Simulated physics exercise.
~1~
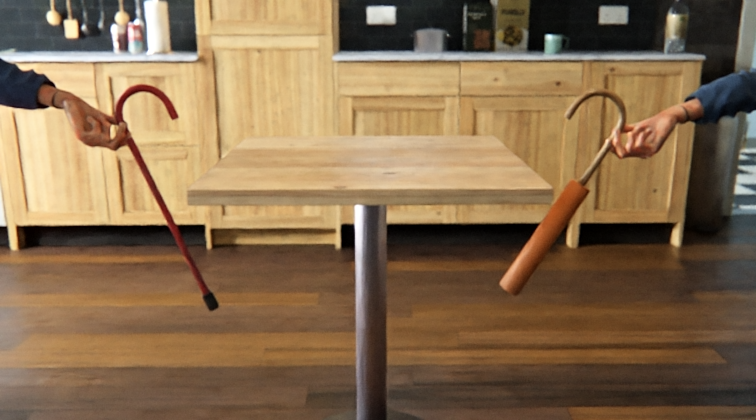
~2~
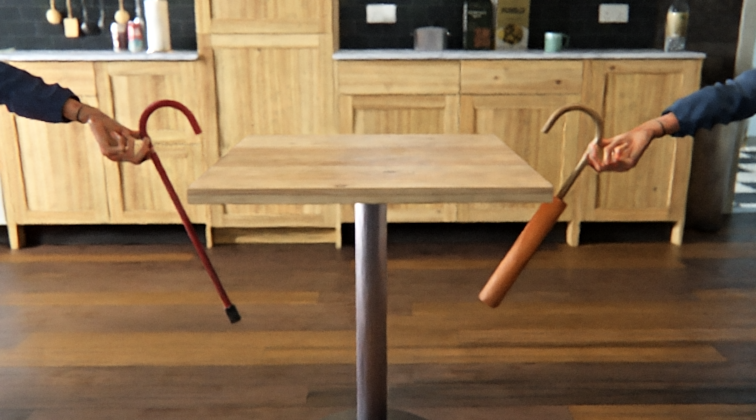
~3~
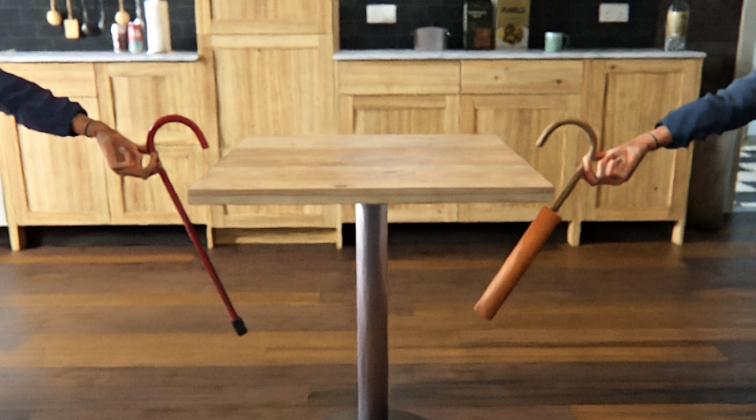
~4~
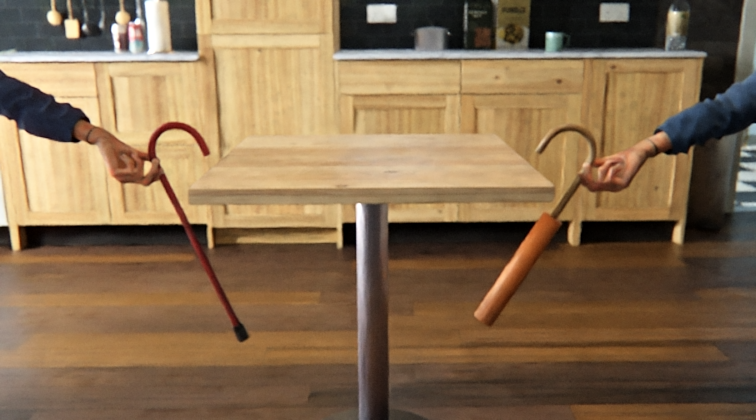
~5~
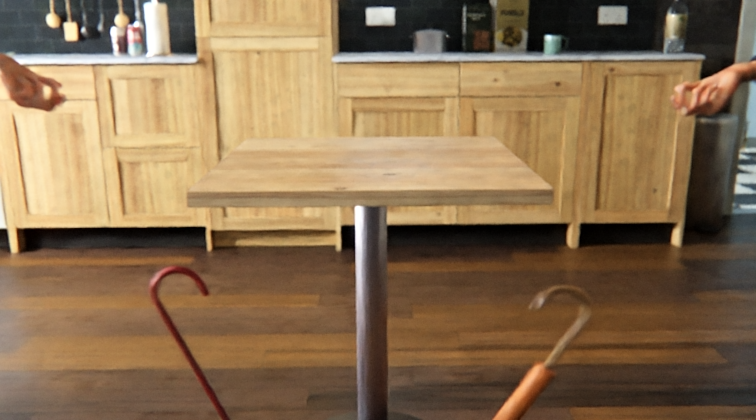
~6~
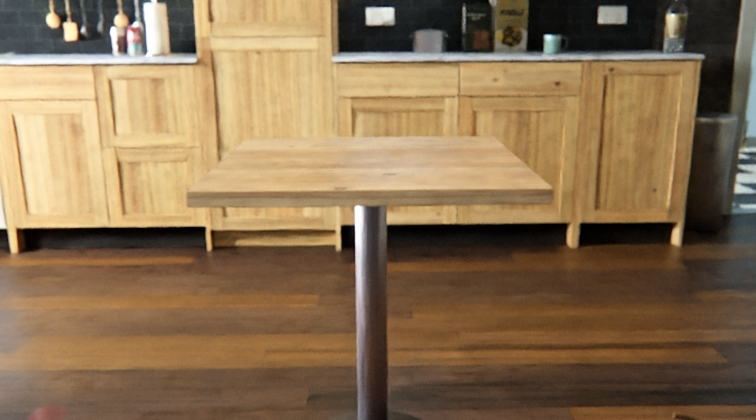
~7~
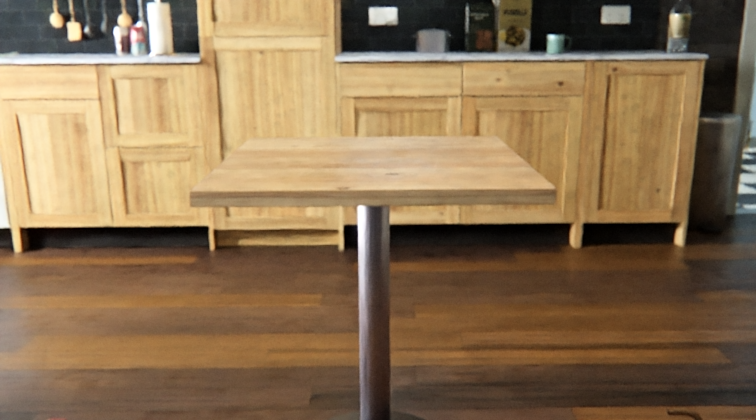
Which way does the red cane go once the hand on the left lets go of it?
The red cane moves down, dropping past the table's edge toward the floor.
The clip opens on a small wooden table in a kitchen, with a hand at the left holding a red cane and a hand at the right holding a closed orange umbrella, both with hooked handles. The hands bring the two hooks in toward opposite ends of the tabletop and lower them slightly. For a moment they hold the cane and umbrella there, tilted beside the edges. Then both hands let go and draw back, and the cane and umbrella drop toward the floor. At the end the table stands in place with nothing hanging from it.
